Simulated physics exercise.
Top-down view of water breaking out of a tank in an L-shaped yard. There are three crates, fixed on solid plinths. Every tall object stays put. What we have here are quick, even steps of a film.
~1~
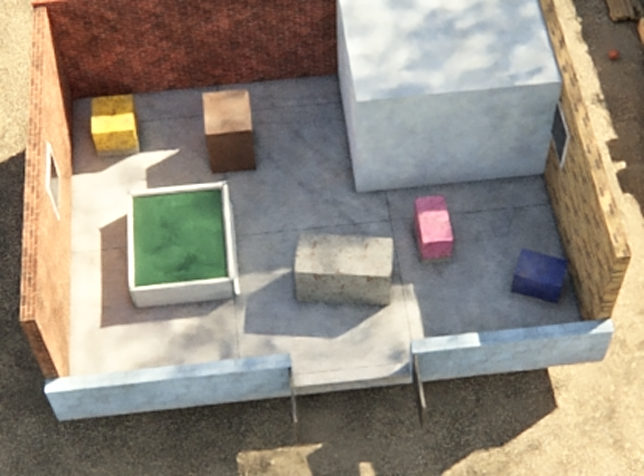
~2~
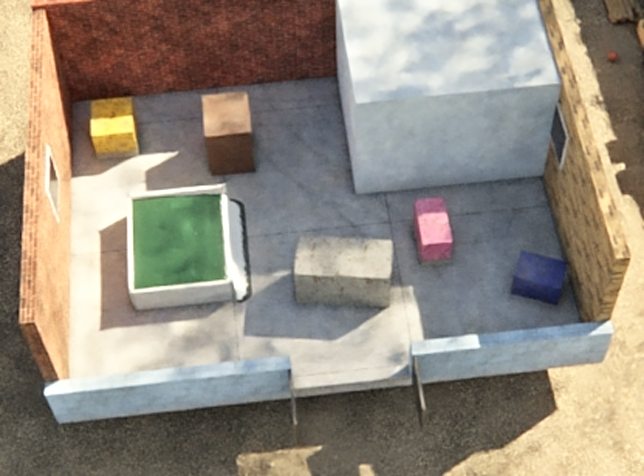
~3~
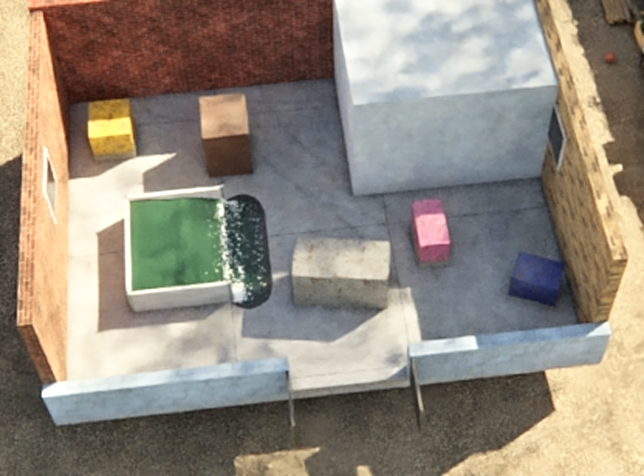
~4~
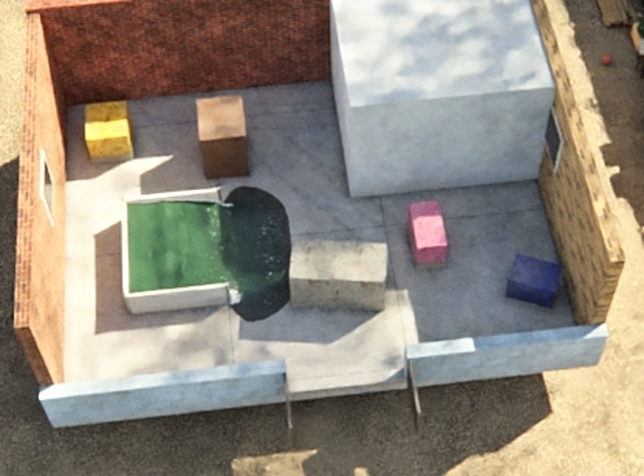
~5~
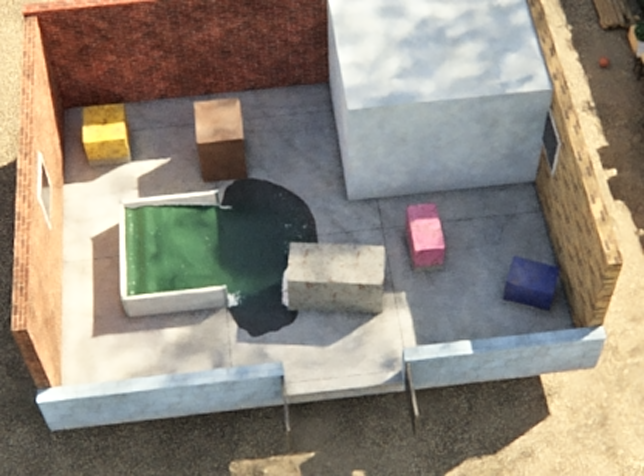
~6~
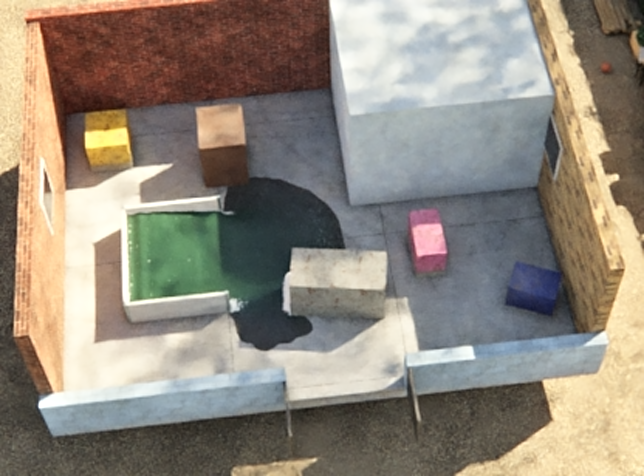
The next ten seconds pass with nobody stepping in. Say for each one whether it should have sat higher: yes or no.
Pink crate - yes; blue crate - yes; yellow crate - no.
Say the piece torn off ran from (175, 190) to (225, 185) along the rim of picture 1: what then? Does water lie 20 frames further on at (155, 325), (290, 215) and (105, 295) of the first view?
Point by point: Unwetted, drenched, unwetted.
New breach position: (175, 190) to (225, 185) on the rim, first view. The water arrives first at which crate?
The one in yellow comes first.
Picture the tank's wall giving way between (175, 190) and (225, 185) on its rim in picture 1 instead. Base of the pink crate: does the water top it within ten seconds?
Note: Pink crate is never reached.
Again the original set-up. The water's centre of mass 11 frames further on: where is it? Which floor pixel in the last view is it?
My reading is close to (280, 254).
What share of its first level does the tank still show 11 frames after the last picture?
My reading: Near 30 %.
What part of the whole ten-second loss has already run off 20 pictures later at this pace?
Close to 30 per cent.
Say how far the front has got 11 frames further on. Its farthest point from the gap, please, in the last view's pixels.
Somewhere close to (514, 193).
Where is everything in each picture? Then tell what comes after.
The first frame shows the open tank at (180, 237) is whole and still.
In the second frame, water pours out at (228, 244) and has run to (243, 297).
In the third frame, water pours out at (226, 247) and has run to (245, 199).
In the fourth frame, the front is at (276, 306), out from the gap at (223, 250).
In the fifth frame, water pours out at (221, 253) and has run to (300, 205).
In the sixth frame, water pours out at (223, 259) and has run to (333, 220).
A moment on, water covers 25 % of the floor; the pink crate water round its plinth, the blue crate not reached, the yellow crate not reached.
Next, water covers 35 % of the floor; the pink crate water round its plinth, the blue crate not reached, the yellow crate not reached.
Then, water covers 50 % of the floor; the pink crate water round its plinth, the blue crate water round its plinth, the yellow crate not reached.
Later, water covers 75 % of the floor; the pink crate water round its plinth, the blue crate water round its plinth, the yellow crate water round its plinth.
In the end, water covers 90 % of the floor; the pink crate was topped, the blue crate was topped, the yellow crate stayed above the water.
